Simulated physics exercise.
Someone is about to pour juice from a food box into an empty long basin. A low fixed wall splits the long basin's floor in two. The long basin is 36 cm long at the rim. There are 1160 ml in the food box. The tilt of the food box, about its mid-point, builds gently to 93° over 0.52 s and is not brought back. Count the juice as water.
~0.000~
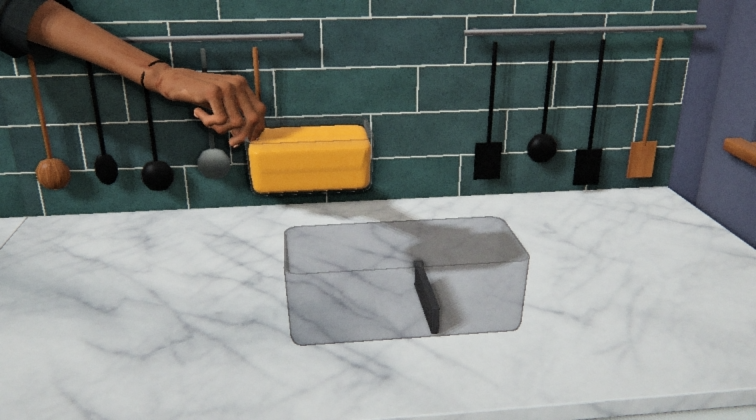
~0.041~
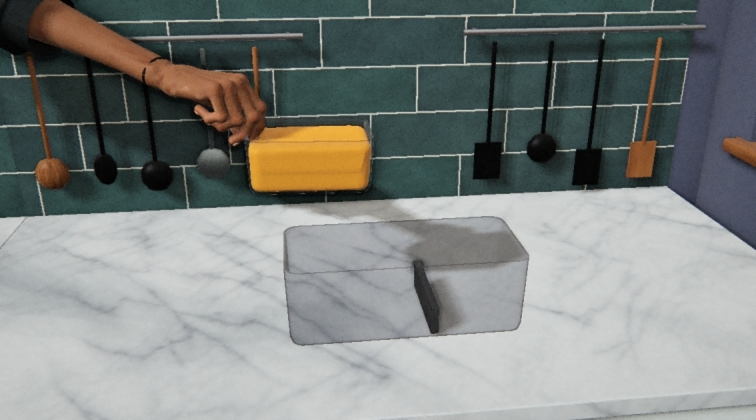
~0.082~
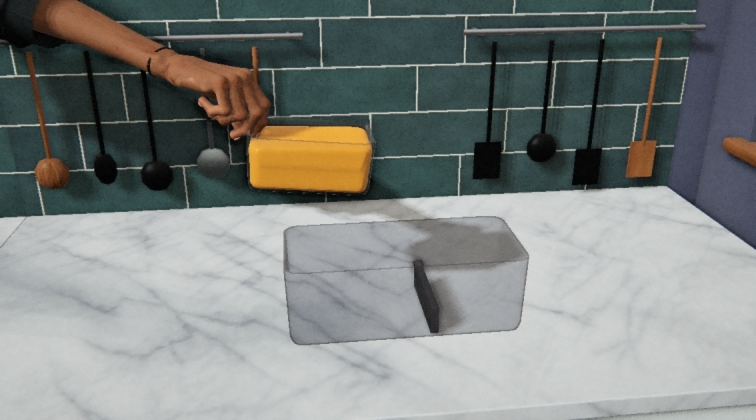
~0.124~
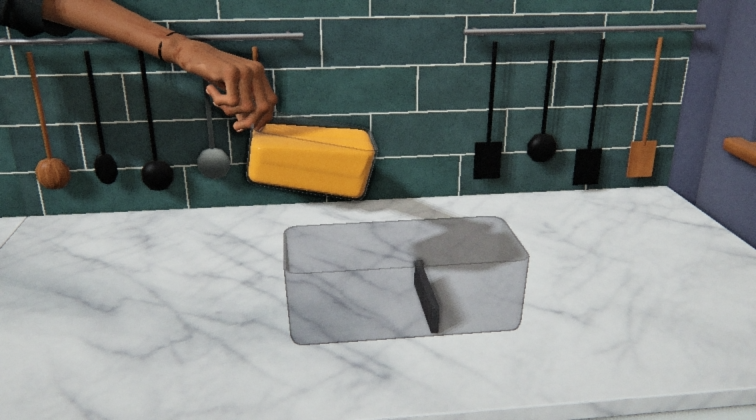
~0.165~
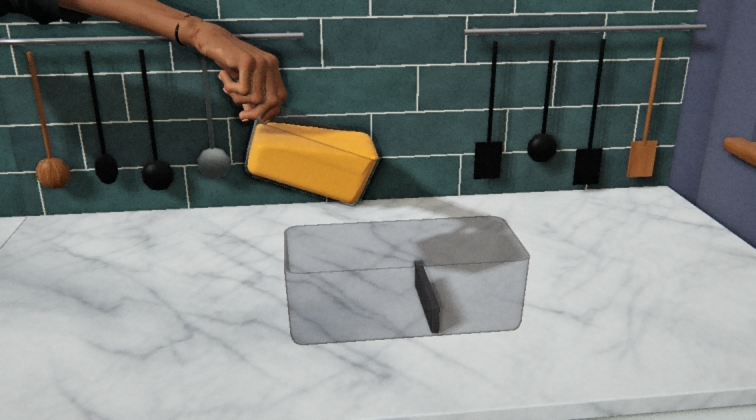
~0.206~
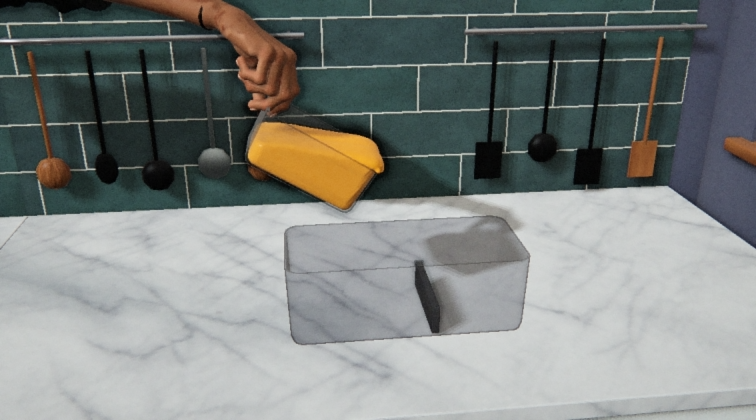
A hand held a clear box of orange juice above a long, empty see-through basin on a marble counter, keeping it nearly level at first, then gradually tilting it down to the right.
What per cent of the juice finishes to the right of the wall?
Roughly 19 per cent is past the wall.
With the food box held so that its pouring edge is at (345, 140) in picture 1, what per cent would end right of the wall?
In that case some 15 per cent.
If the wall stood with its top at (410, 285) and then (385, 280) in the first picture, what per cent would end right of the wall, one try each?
In turn about 45 and 70 per cent.
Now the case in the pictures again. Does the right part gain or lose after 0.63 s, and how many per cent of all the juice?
The share moves up, by some 2 per cent.
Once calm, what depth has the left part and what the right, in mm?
Some 26 mm on the left and 12 mm on the right.
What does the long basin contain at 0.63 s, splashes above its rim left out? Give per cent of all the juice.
Some 86 per cent.
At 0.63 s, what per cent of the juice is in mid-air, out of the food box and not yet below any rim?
Near 5 in a hundred.
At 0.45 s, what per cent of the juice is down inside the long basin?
About 28 per cent.
After 0.45 s the tilt is 89° and 23 per cent is still to pour, 23 is left of the wall and 5 right of it.
After 0.63 s the tilt is 93° and 5 per cent is still to pour, 68 is left of the wall and 17 right of it.
After 0.82 s the tilt is 93° and 2 per cent is still to pour, 57 is left of the wall and 19 right of it.
After 1.02 s the tilt is 93° and 1 per cent is still to pour, 69 is left of the wall and 19 right of it.
In the end 71 per cent lies left of the wall, 19 right of it and 10 outside.
